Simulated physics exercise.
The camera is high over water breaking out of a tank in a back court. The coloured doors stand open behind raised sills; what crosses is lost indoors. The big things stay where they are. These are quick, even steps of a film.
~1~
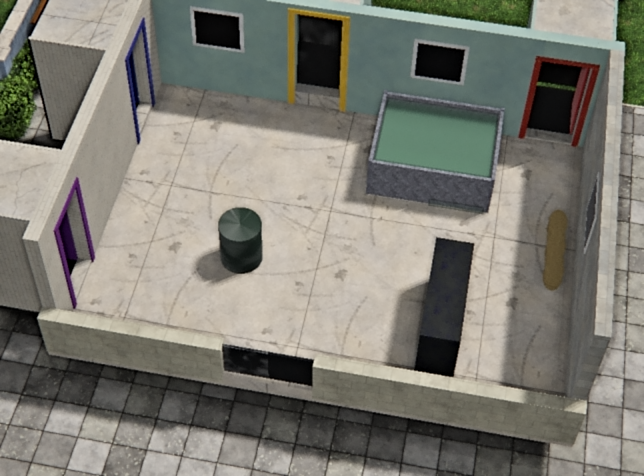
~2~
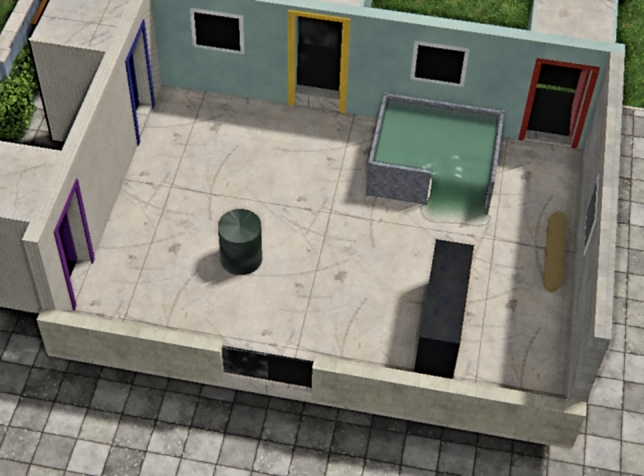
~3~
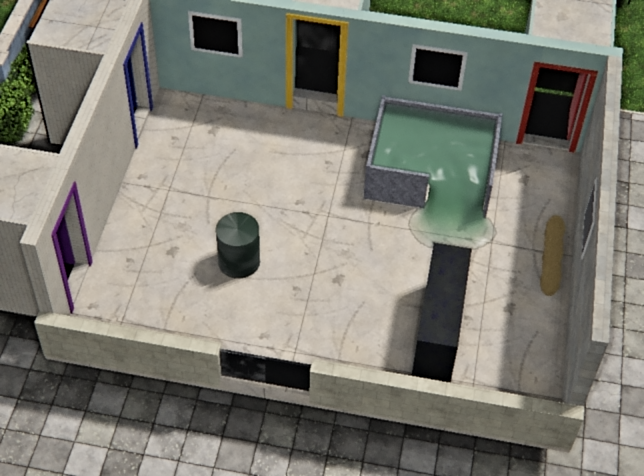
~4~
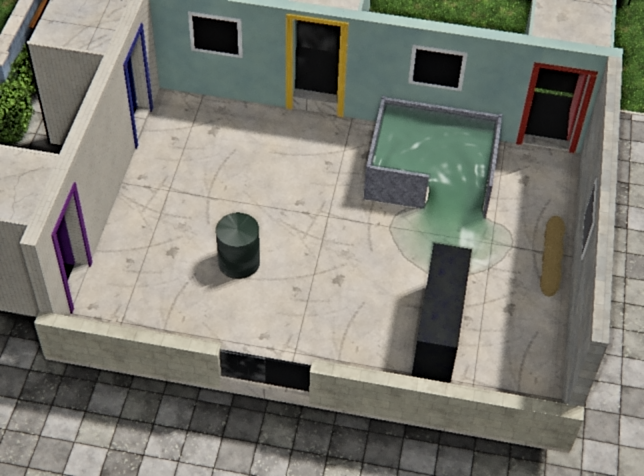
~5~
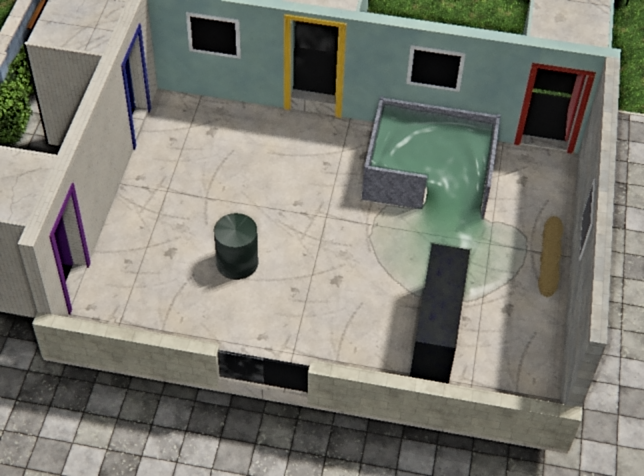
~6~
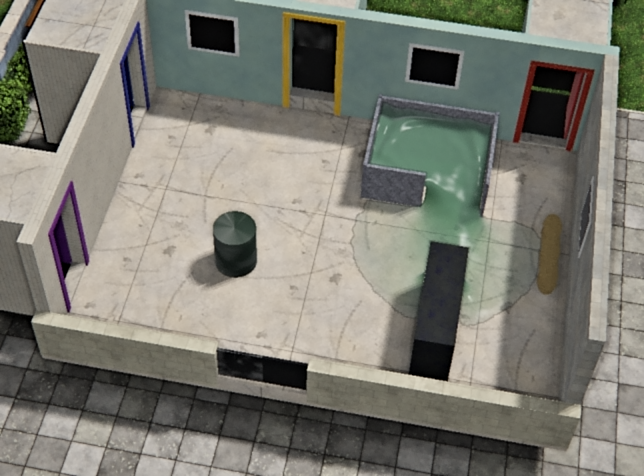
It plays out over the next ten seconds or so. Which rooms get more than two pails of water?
The purple door lets in a lot; the red door lets in a lot; the blue door admits no more than that; the yellow door admits no more than that.
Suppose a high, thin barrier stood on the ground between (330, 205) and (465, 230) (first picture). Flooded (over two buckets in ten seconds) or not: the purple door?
One by one: The purple door keeps below it.
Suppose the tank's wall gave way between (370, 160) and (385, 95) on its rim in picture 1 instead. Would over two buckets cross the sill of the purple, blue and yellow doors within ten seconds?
The purple door goes over; the blue door passes that mark; the yellow door is under.
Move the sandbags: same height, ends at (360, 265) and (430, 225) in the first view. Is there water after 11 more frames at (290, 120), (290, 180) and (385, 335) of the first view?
As listed: Clear, not flooded, flooded.
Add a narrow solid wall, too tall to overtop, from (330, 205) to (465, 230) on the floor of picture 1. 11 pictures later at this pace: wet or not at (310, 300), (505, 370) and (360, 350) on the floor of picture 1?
In turn: Not flooded, flooded, dry.
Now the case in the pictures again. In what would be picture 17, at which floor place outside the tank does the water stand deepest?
Roughly at (542, 423).
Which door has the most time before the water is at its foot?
The yellow door.
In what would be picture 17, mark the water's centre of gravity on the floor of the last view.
Close to (438, 244).
A moment on, water covers 25 % of the floor; the purple door not reached, the red door not reached, the blue door not reached, the yellow door not reached.
Next, water covers 35 % of the floor; the purple door not reached, the red door not reached, the blue door not reached, the yellow door not reached.
Then, water covers 50 % of the floor; the purple door not reached, the red door not reached, the blue door not reached, the yellow door not reached.
Later, water covers 65 % of the floor; the purple door over two buckets in, the red door under two buckets in, the blue door not reached, the yellow door not reached.
In the end, water covers 90 % of the floor; the purple door far over two buckets in, the red door over two buckets in, the blue door wet at the sill, nothing in, the yellow door wet at the sill, nothing in.
